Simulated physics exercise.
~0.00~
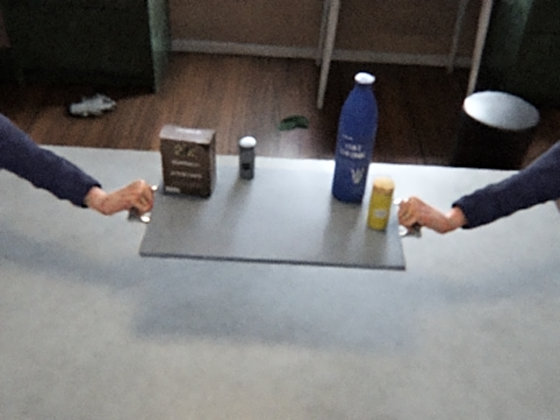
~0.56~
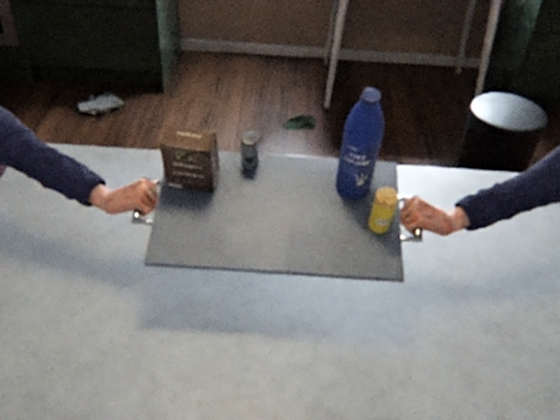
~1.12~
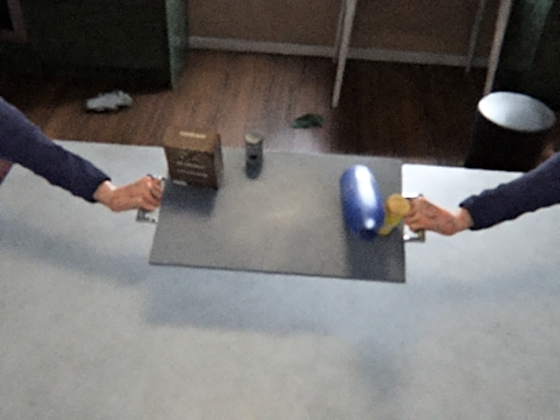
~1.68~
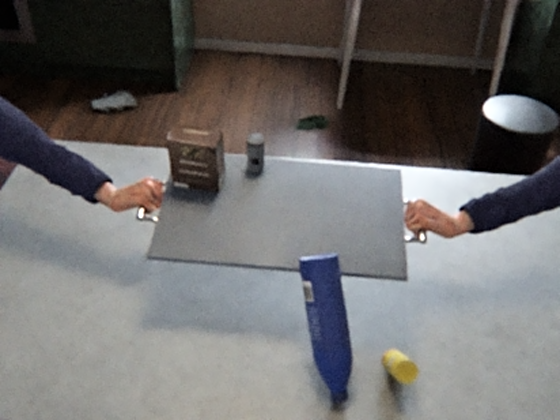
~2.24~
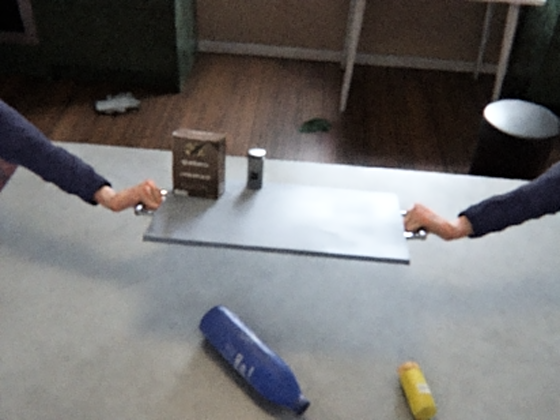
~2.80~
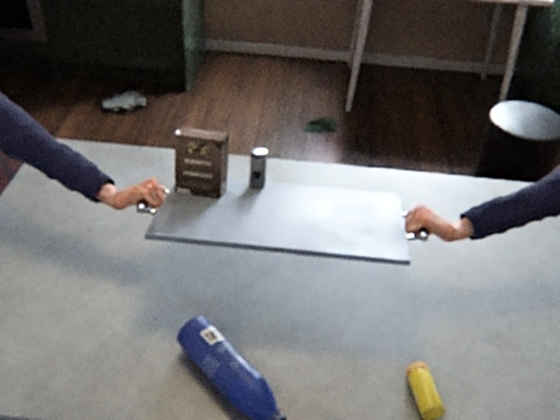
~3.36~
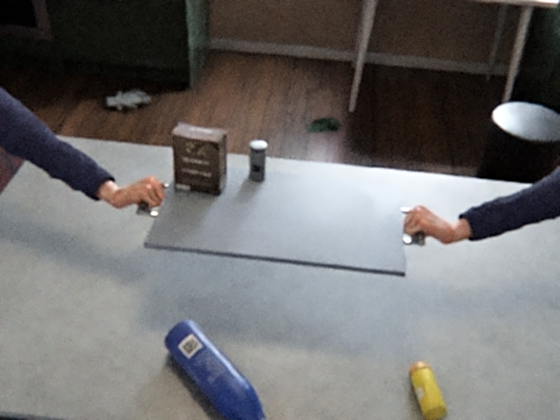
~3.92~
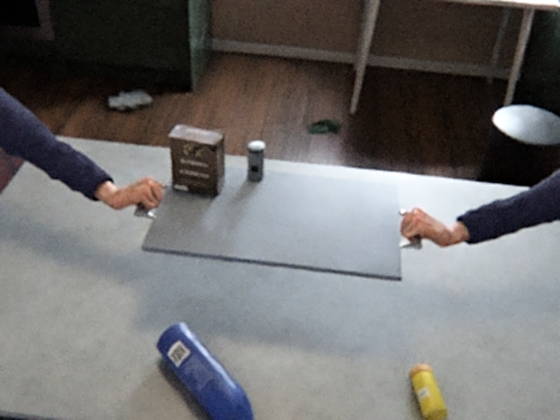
A flat grey tray held by two hands tipped toward the viewer, and the tall blue bottle toppled and fell off the near edge with the small yellow shaker. The tray tilted back, then levelled, with the brown packet and grey shaker still standing.
